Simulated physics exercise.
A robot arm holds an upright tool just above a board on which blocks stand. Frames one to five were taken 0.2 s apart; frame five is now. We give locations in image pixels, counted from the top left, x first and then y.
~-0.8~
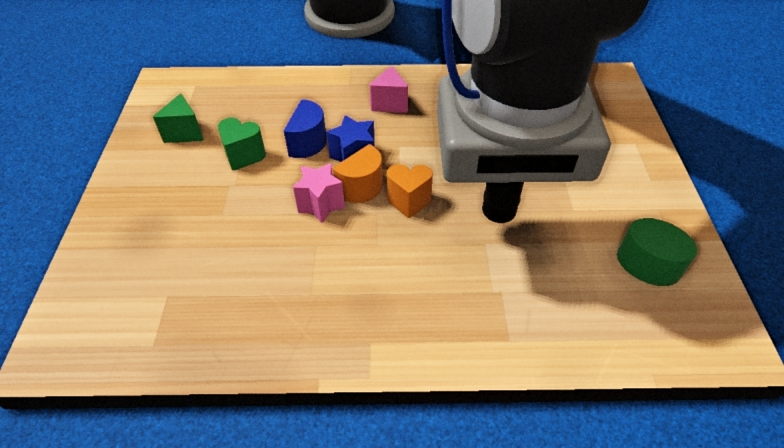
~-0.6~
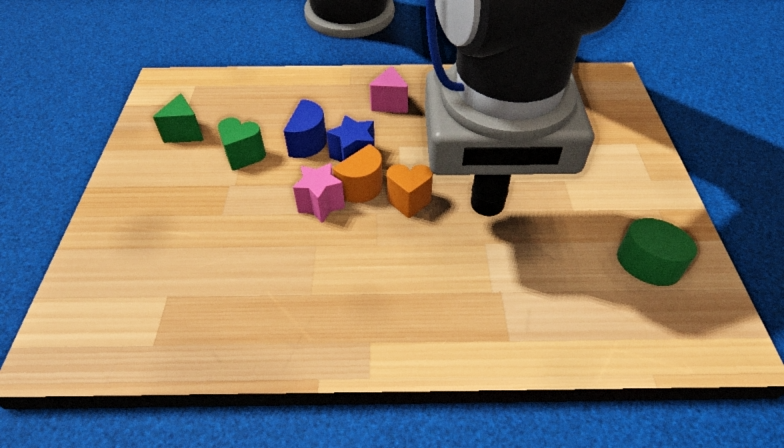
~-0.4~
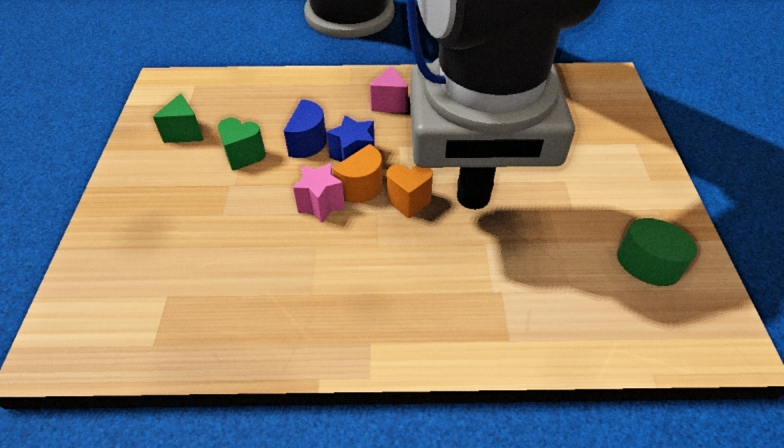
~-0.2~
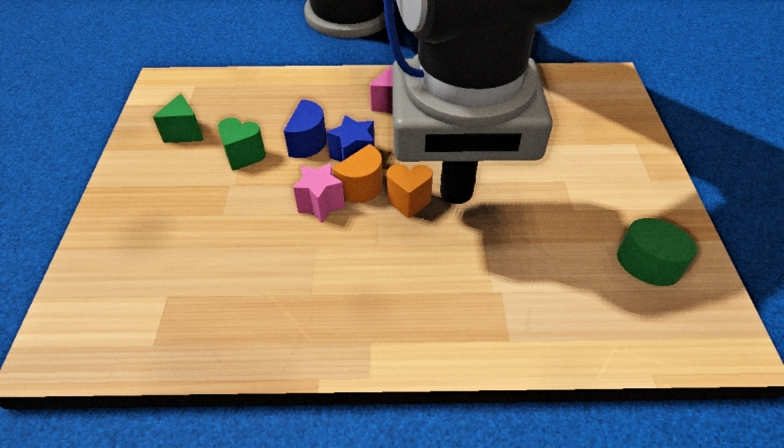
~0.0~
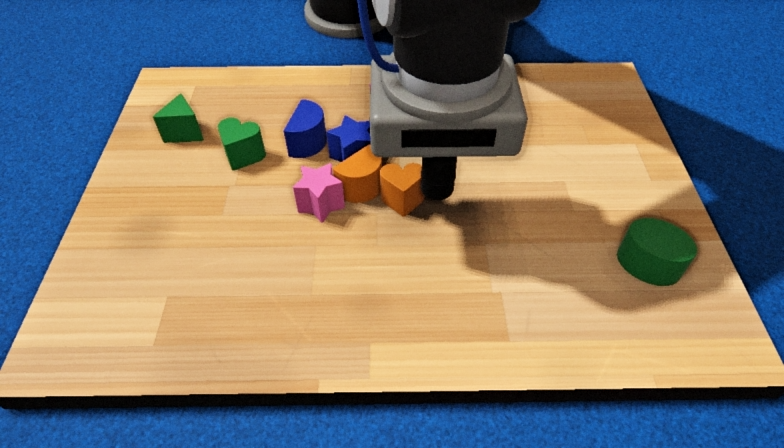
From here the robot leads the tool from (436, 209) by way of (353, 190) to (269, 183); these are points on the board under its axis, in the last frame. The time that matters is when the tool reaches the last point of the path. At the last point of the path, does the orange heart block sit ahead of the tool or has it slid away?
I'm fairly sure the orange heart block rides along ahead of the tool to the very end.
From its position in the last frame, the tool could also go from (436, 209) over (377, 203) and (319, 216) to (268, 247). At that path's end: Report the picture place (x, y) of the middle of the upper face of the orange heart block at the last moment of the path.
I'd expect the centre of its top face to be at (297, 170).
The first path, step by step. One third of the way, tool at (379, 176); pink star at (302, 179), turned 55° anticlockwise; blue star at (349, 129), turned 15° clockwise; orange D-shaped block at (314, 153), turned 55° clockwise; orange heart block at (345, 168), turned 35° anticlockwise.
Two thirds of the way, tool at (320, 167); green heart block at (230, 128); pink star at (270, 185); blue star at (349, 129), turned 15° clockwise; orange D-shaped block at (268, 139), turned 85° clockwise; orange heart block at (286, 160), turned 35° anticlockwise.
At the end, tool at (265, 164); green heart block at (212, 117), turned 65° anticlockwise; blue D-shaped block still; pink star at (267, 186), turned 130° anticlockwise; blue star at (349, 129), turned 15° clockwise; orange D-shaped block at (244, 124), turned 130° clockwise; orange heart block at (231, 153), turned 15° anticlockwise.
